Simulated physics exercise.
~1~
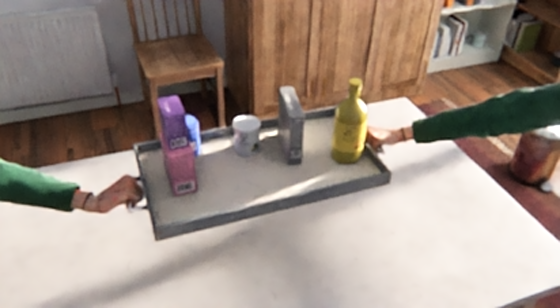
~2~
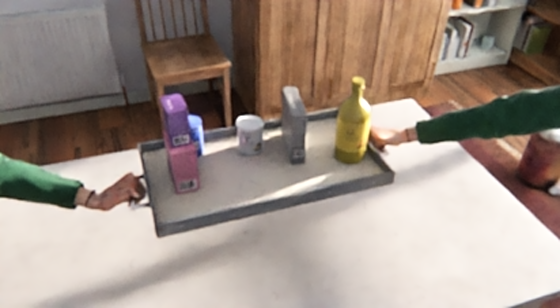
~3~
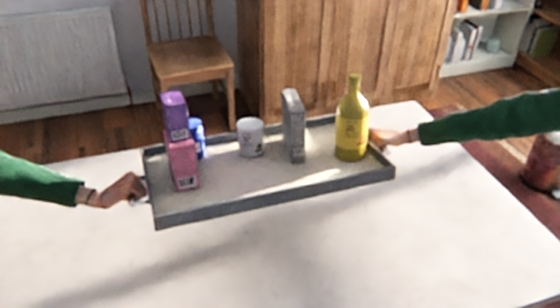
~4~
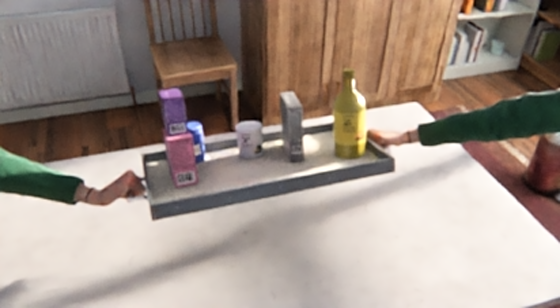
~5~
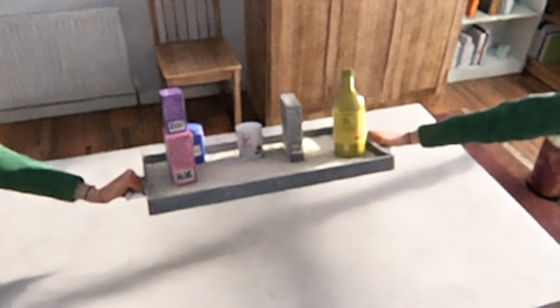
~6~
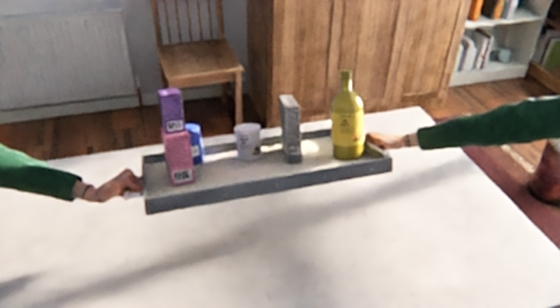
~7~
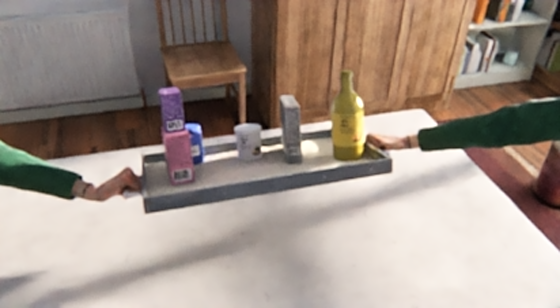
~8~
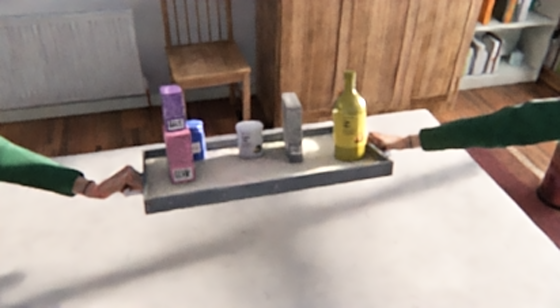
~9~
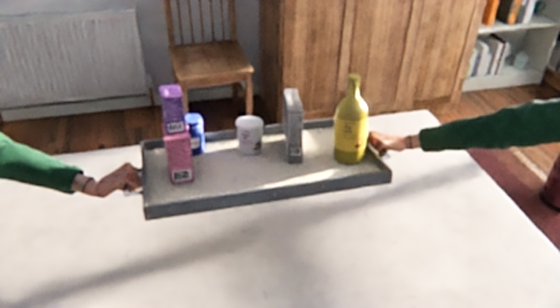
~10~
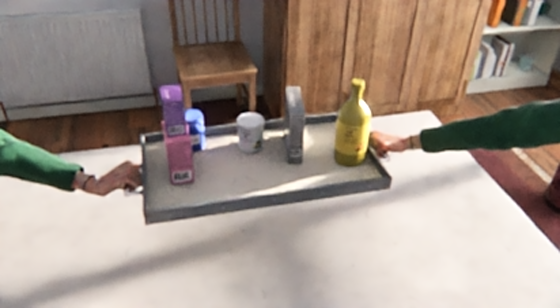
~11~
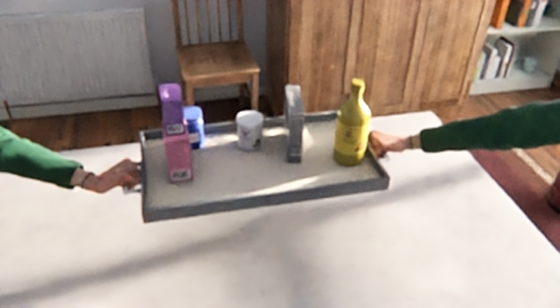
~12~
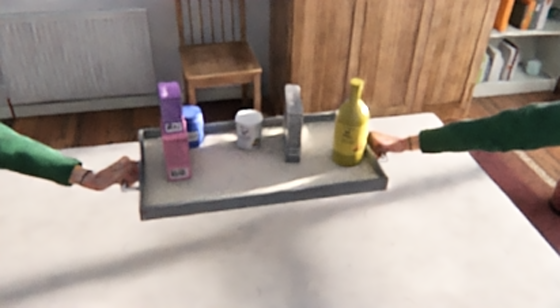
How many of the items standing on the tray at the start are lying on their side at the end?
None of them are. All six items, the pink, purple and grey packets, the blue jar, the white tin and the yellow bottle, are still standing when the tray is level again.
